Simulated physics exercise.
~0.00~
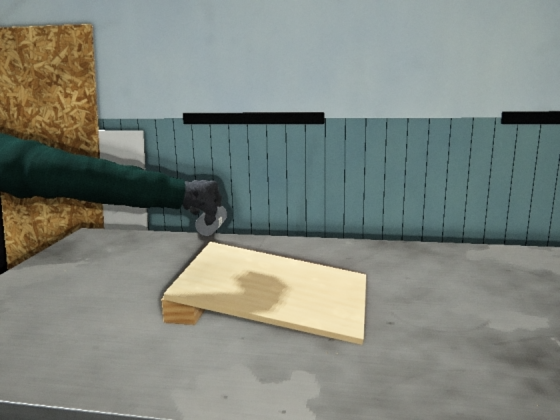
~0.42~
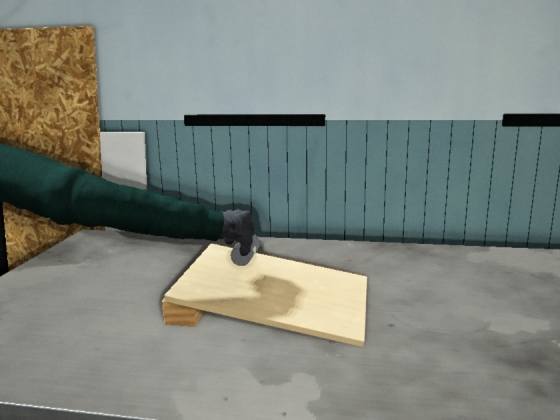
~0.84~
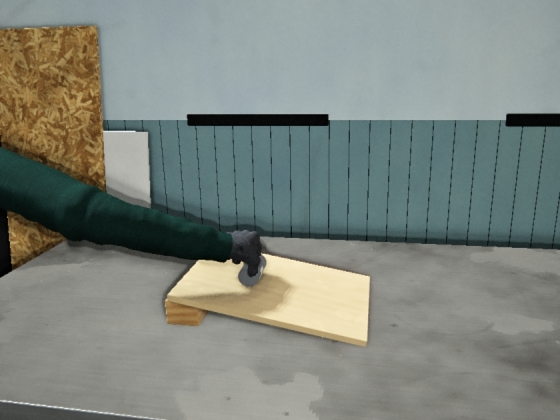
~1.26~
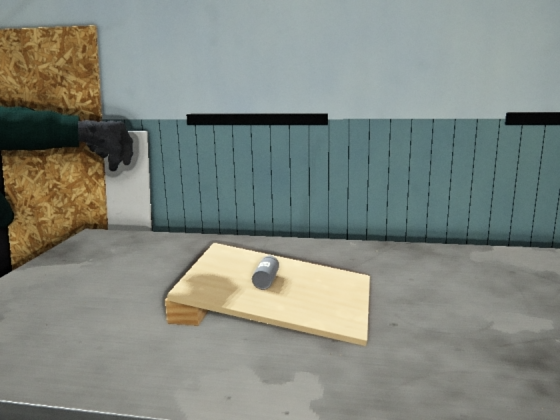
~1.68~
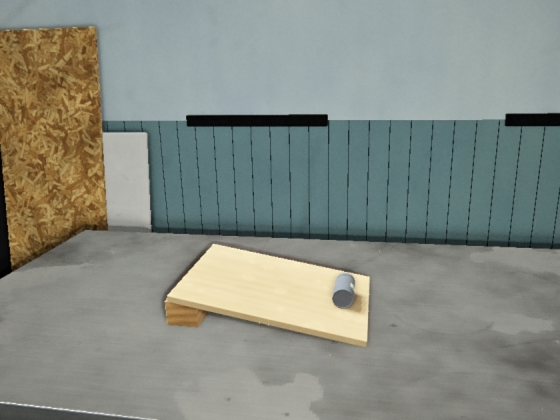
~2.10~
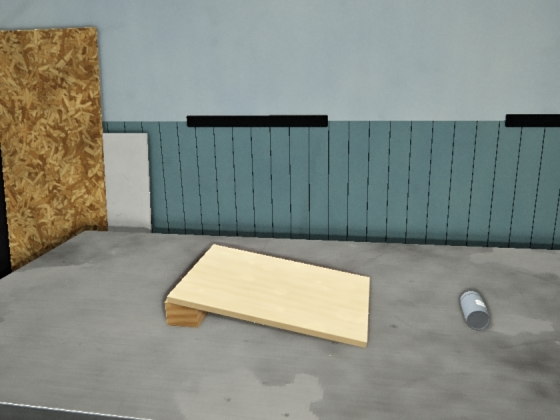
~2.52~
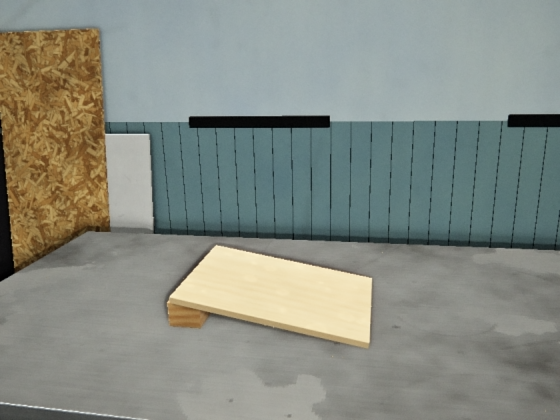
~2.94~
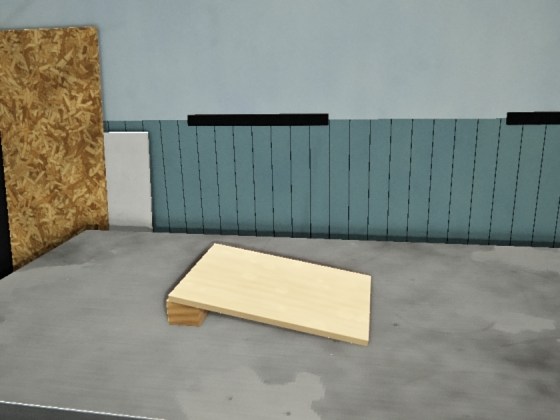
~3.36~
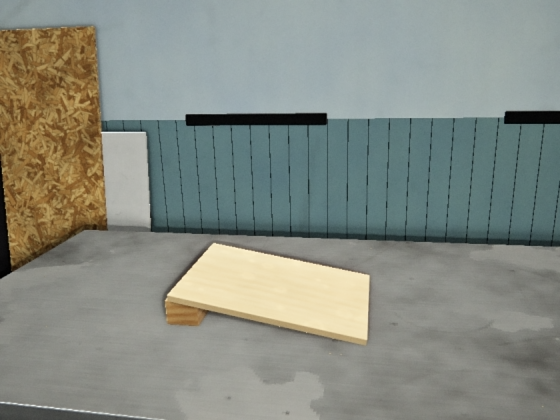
A grey cylinder, released by a gloved hand, rolls right down the board and out of view.
